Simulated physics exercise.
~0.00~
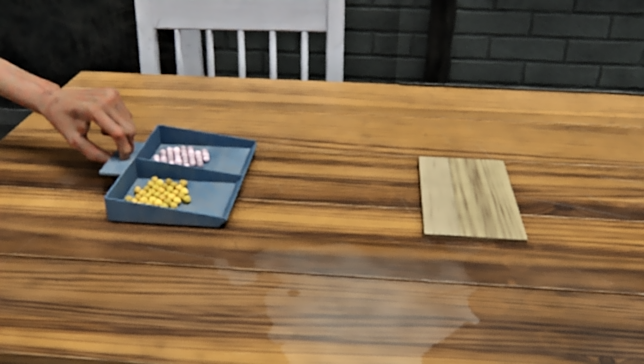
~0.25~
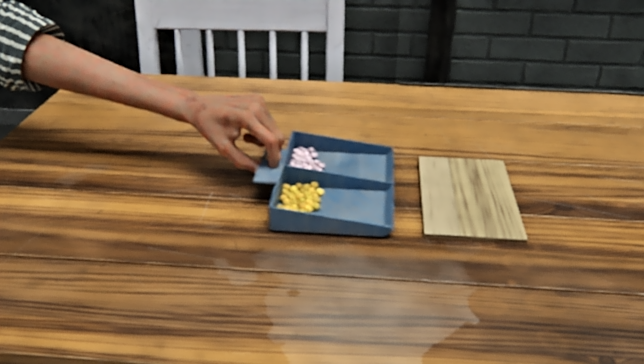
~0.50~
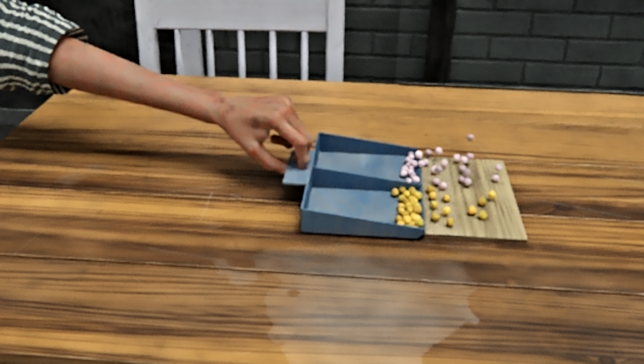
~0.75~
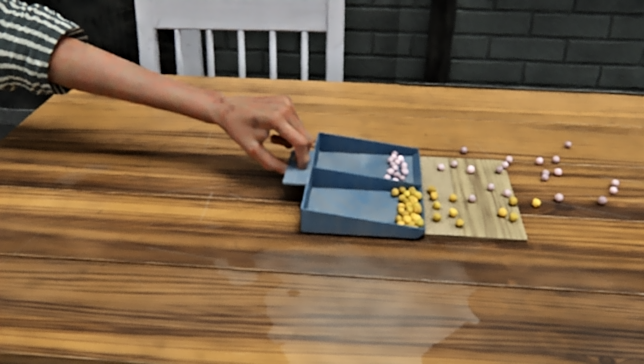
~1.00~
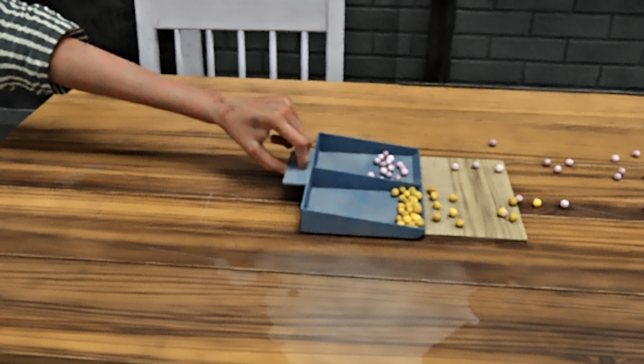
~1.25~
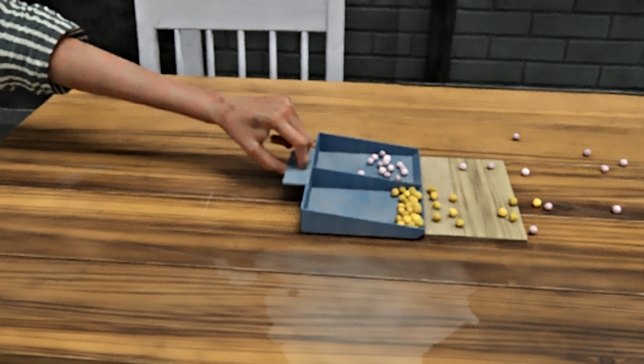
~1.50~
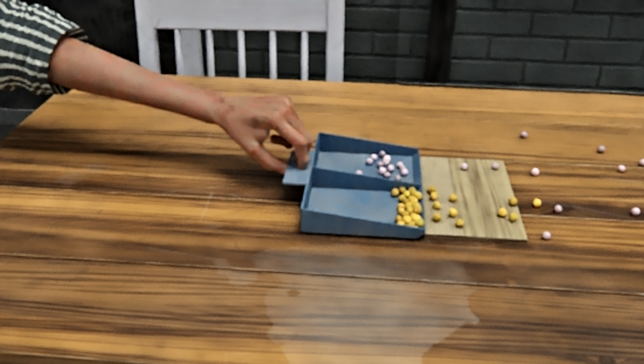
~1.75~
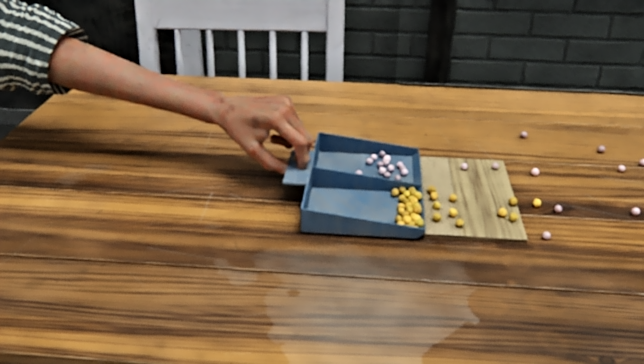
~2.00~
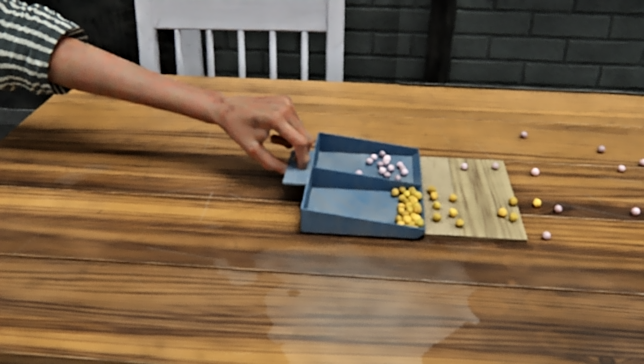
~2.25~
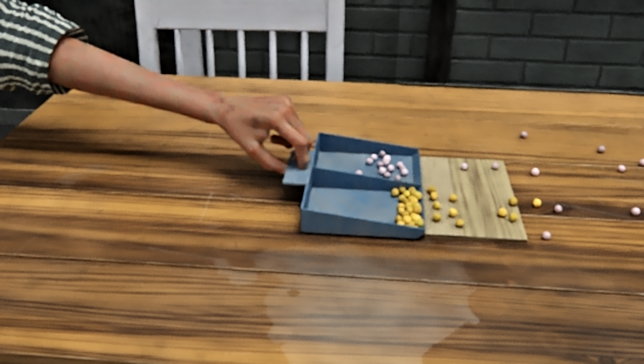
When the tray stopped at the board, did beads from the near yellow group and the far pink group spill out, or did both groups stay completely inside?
Both groups partly spilled out. Some of the yellow beads and some of the pink ones ended up beyond the tray, while the rest of each stayed inside.
